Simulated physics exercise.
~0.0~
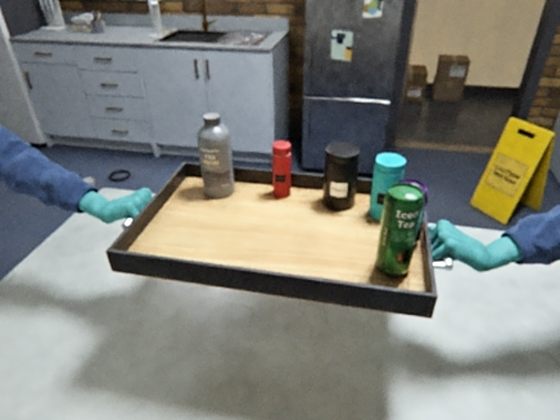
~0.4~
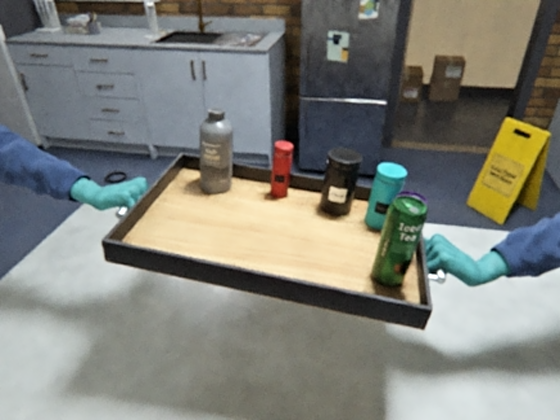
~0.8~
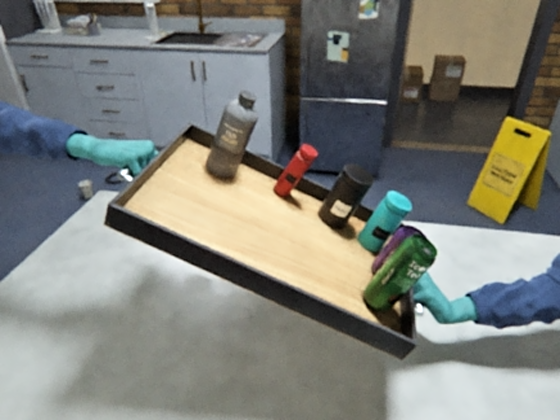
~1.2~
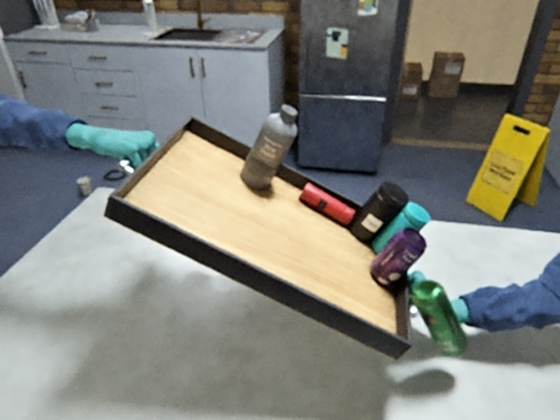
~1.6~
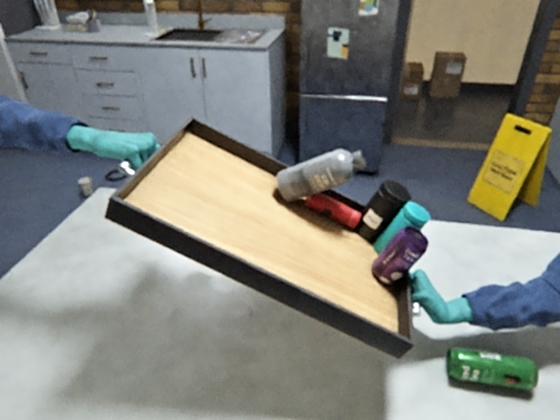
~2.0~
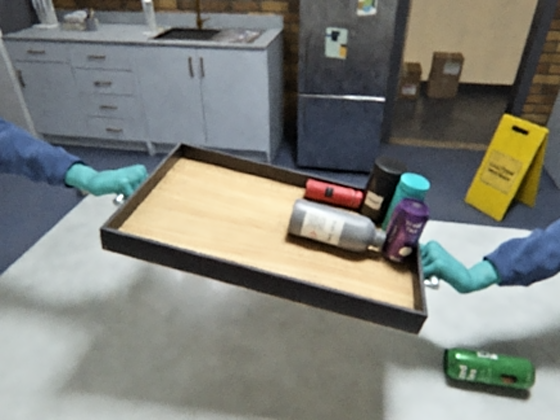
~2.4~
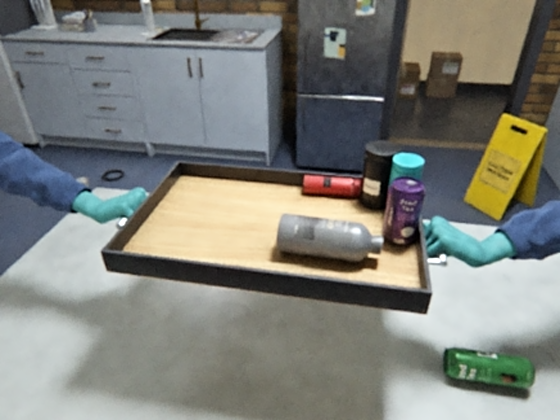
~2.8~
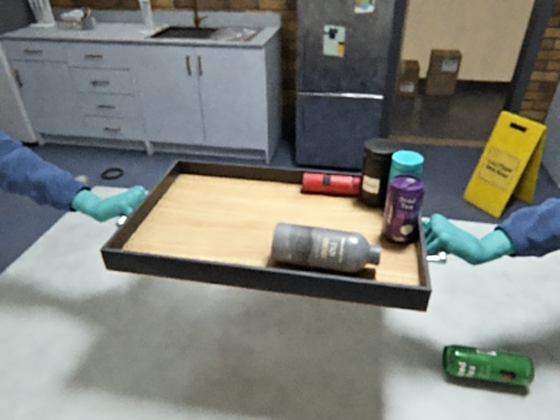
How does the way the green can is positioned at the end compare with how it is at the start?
At the start the green can stands upright on the tray, but at the end it lies on its side on the table.
